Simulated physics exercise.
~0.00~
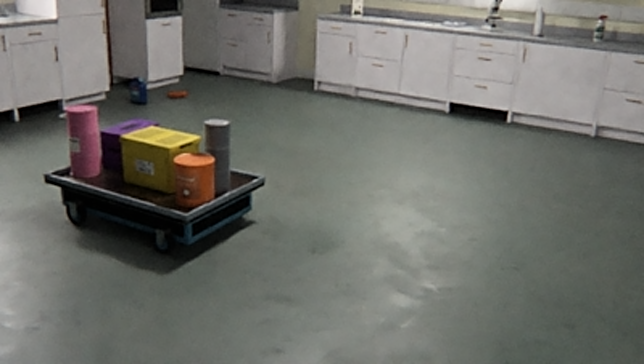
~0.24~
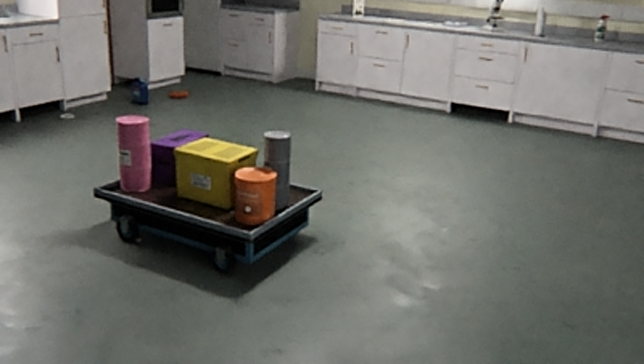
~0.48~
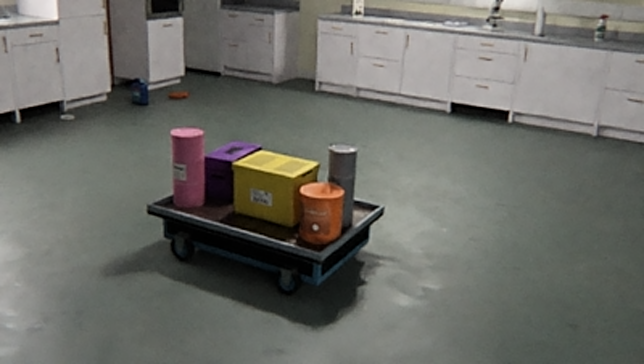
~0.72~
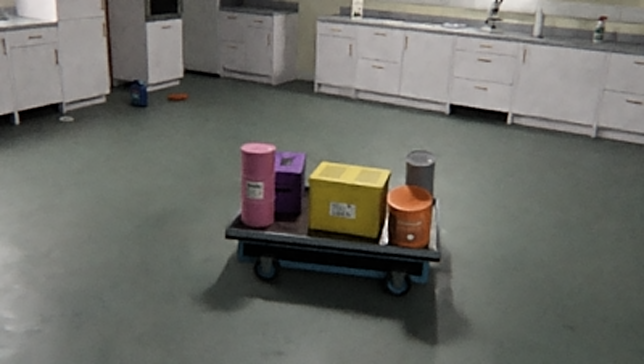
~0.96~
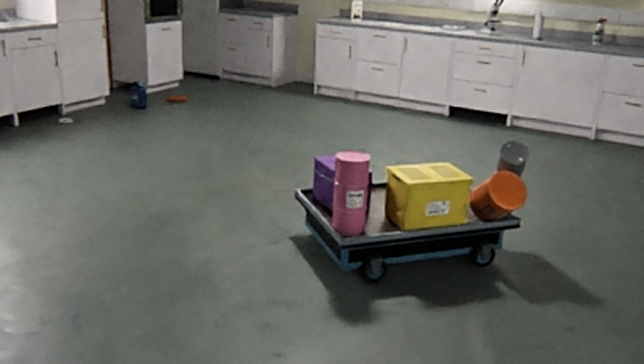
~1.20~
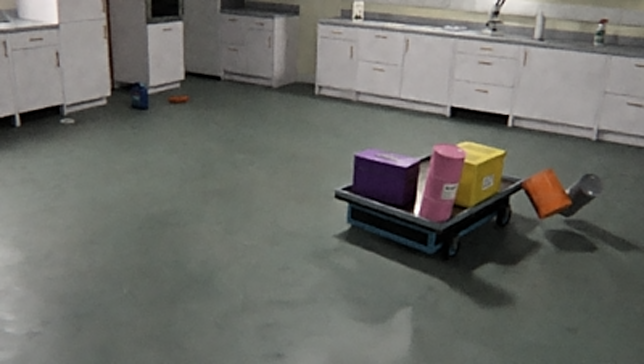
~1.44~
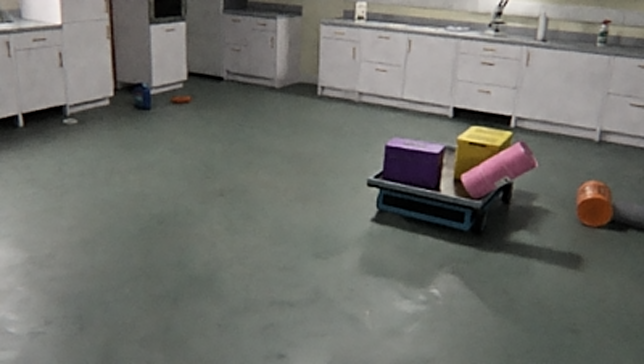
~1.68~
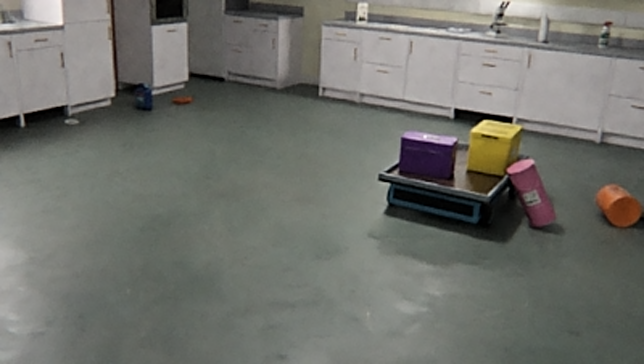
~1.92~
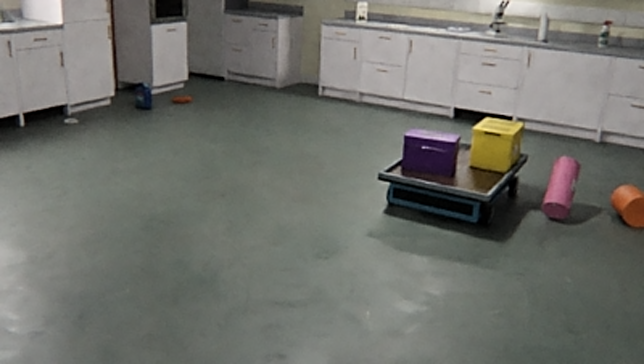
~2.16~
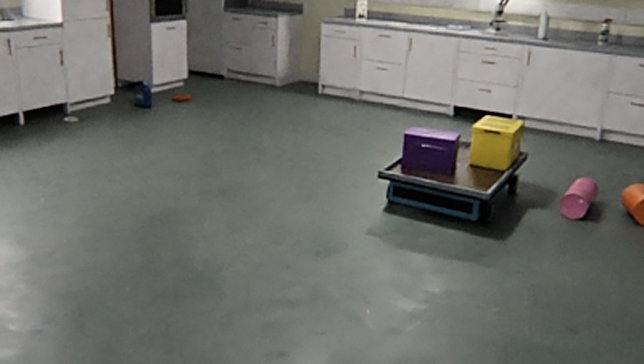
The video shows a flat cart carrying a purple box, a yellow box and pink, grey and orange containers across a kitchen floor. As it turns, the orange and grey containers tumble off, then the pink one falls and rolls away, leaving both boxes on the stopped cart.
